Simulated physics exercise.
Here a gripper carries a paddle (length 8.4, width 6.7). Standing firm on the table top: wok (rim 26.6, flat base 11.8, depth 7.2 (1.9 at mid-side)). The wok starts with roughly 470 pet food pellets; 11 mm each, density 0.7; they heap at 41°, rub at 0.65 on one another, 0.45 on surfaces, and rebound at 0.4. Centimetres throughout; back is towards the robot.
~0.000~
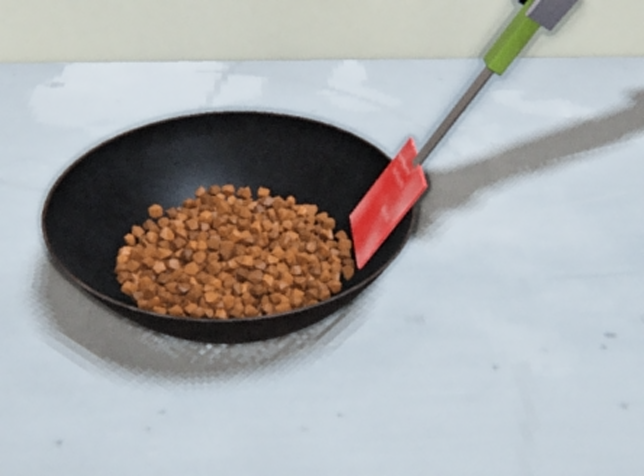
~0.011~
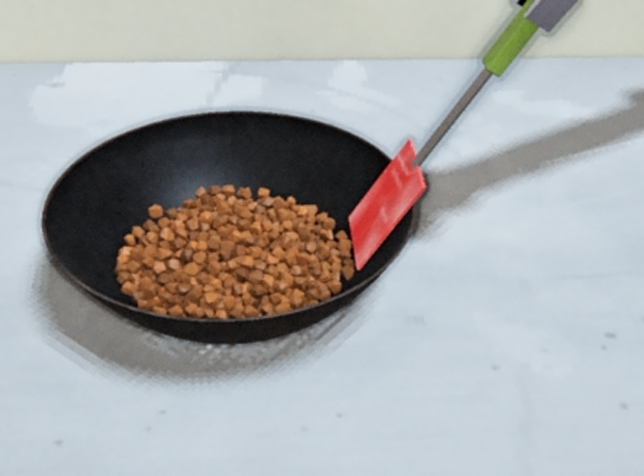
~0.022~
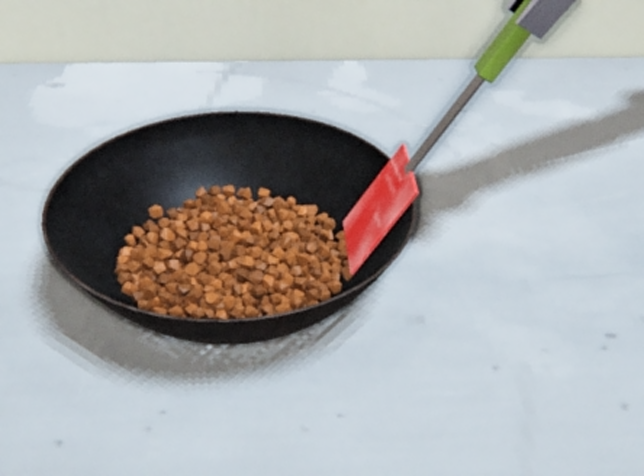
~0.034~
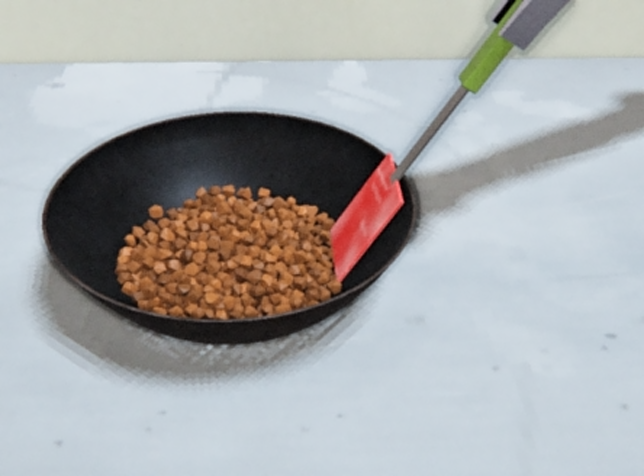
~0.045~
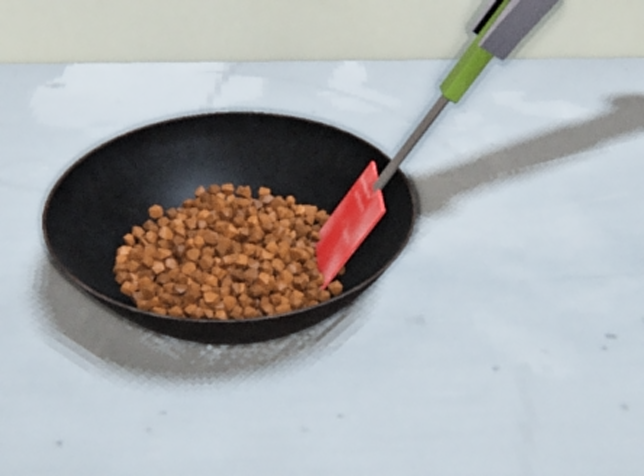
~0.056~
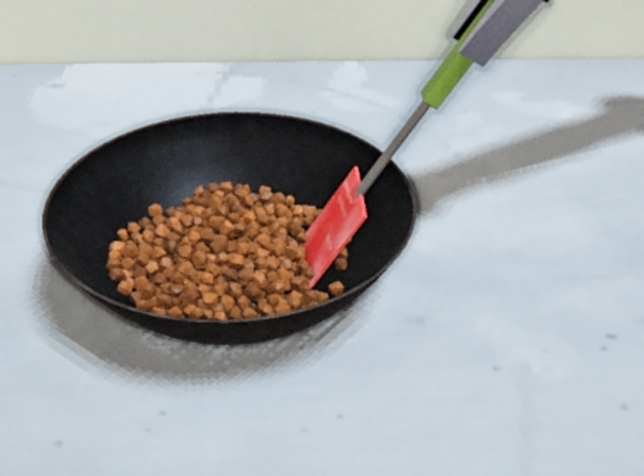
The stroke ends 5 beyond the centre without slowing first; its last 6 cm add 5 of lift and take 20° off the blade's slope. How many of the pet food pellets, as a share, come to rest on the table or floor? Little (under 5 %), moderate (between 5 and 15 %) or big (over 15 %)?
A moderate share, between 5 and 15 %, ends on the table or floor.
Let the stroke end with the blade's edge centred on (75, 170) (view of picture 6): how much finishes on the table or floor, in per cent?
Some 35 per cent.
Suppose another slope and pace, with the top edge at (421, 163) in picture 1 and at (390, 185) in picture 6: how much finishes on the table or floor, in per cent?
Some 0 per cent.
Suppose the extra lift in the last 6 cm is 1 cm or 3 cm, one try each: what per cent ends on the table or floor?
About 0 and 5 per cent.
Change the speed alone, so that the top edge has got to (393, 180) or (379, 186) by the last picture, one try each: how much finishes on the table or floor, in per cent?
About 0 and 0 per cent.
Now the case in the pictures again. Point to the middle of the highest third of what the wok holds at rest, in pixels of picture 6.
Near (132, 243).
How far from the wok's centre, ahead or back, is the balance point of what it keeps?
Some 4.0 cm ahead.
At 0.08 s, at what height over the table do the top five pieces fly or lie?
Some 6 cm.
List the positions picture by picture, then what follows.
In the first picture, paddle top edge at (418, 161), sloping 59°; upper third of the load around (233, 252), from x 120 to 350, top at y 190; 473 in the wok.
In the second picture, paddle top edge at (417, 162), sloping 59°; upper third of the load around (234, 252), from x 120 to 350, top at y 190.
In the third picture, paddle top edge at (410, 167), sloping 59°; upper third of the load around (234, 252), from x 120 to 350, top at y 190.
In the fourth picture, paddle top edge at (396, 177), sloping 59°; upper third of the load around (233, 252), from x 120 to 340, top at y 190.
In the fifth picture, paddle top edge at (378, 186), sloping 59°; upper third of the load around (233, 249), from x 120 to 340, top at y 190.
In the sixth picture, paddle top edge at (361, 191), sloping 59°; upper third of the load around (230, 247), from x 115 to 345, top at y 190; 473 in the wok.
By 0.08 s, sloping 59°, highest piece 6 above the table; 473 in the wok.
By 0.11 s, sloping 52°, highest piece 7 above the table; 473 in the wok.
By 0.32 s, sloping 39°, highest piece 9 above the table; 430 in the wok, 13 on the table or floor, 30 on the blade or in flight.
By 1.37 s, sloping 39°, highest piece 6 above the table; 430 in the wok, 43 on the table or floor.
Final count, 430 in the wok, 43 on the table or floor. That is 9 % on the table or floor.
